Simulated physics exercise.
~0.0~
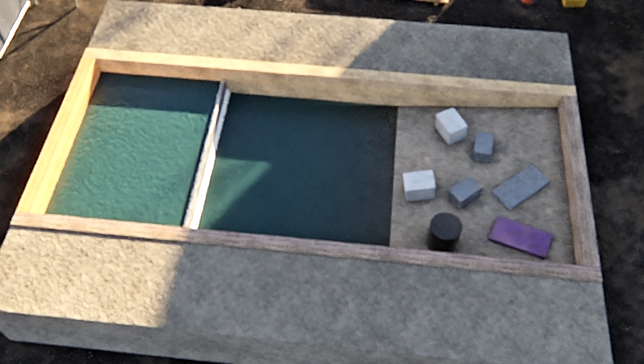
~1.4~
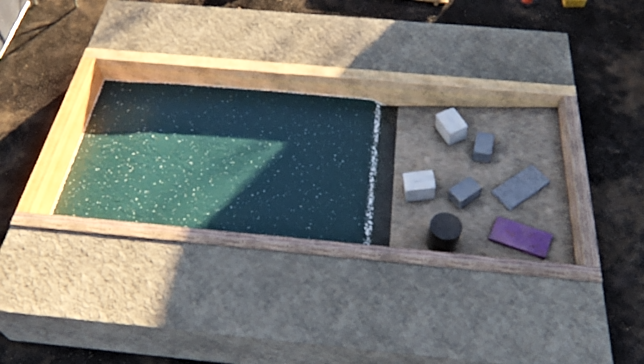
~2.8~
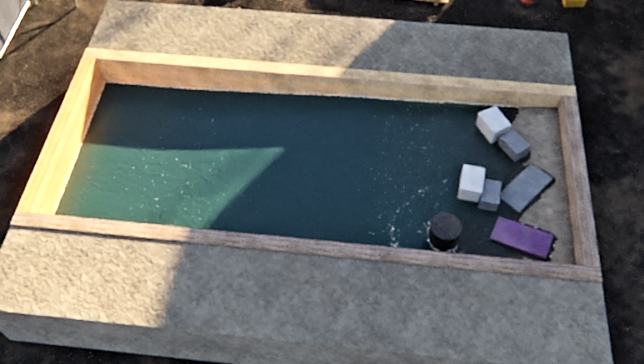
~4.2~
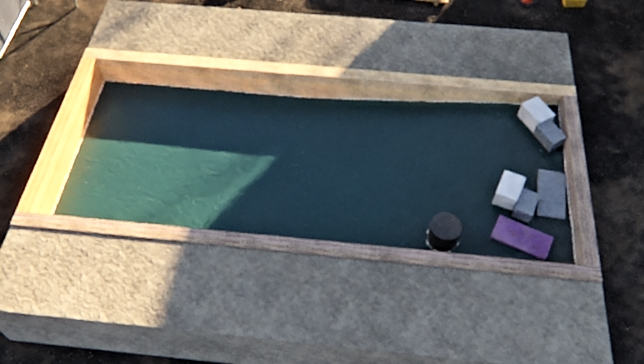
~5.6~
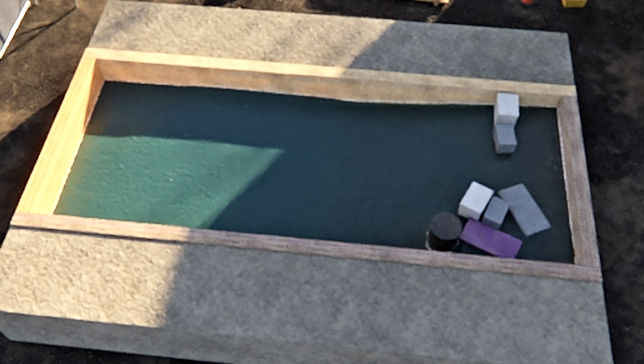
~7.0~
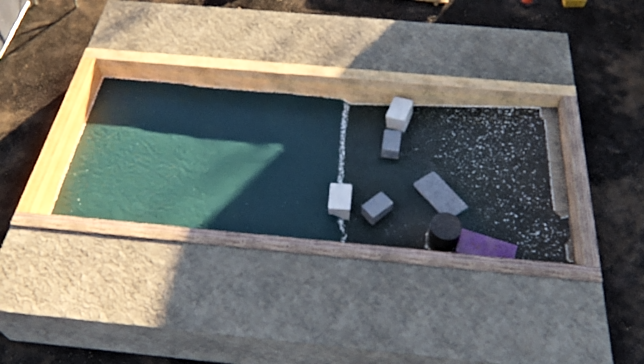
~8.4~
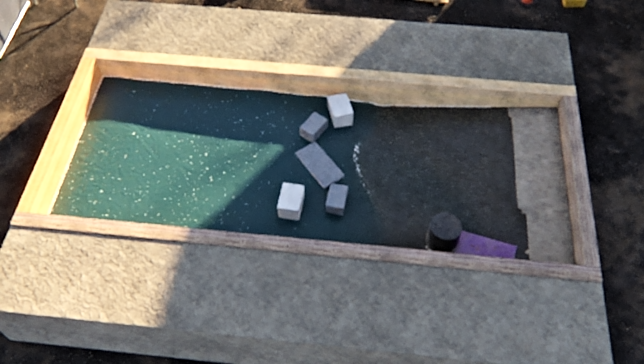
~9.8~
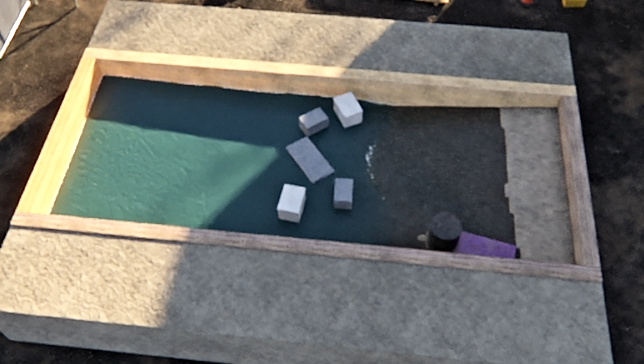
Teal water stands behind a pale upright barrier at the left of a timber-edged beach, seen from high above, with white and grey blocks, a purple slab and a black post on the right. Once the barrier is gone, the water surges right in a foamy front. It runs up the slope around the post and pushes the white and grey blocks toward the far end. Then it drains back, carrying them left past the post, while the purple slab shifts only slightly, coming up beside it. Finally the blocks float near the middle, and the slab rests on wet ground by the post.
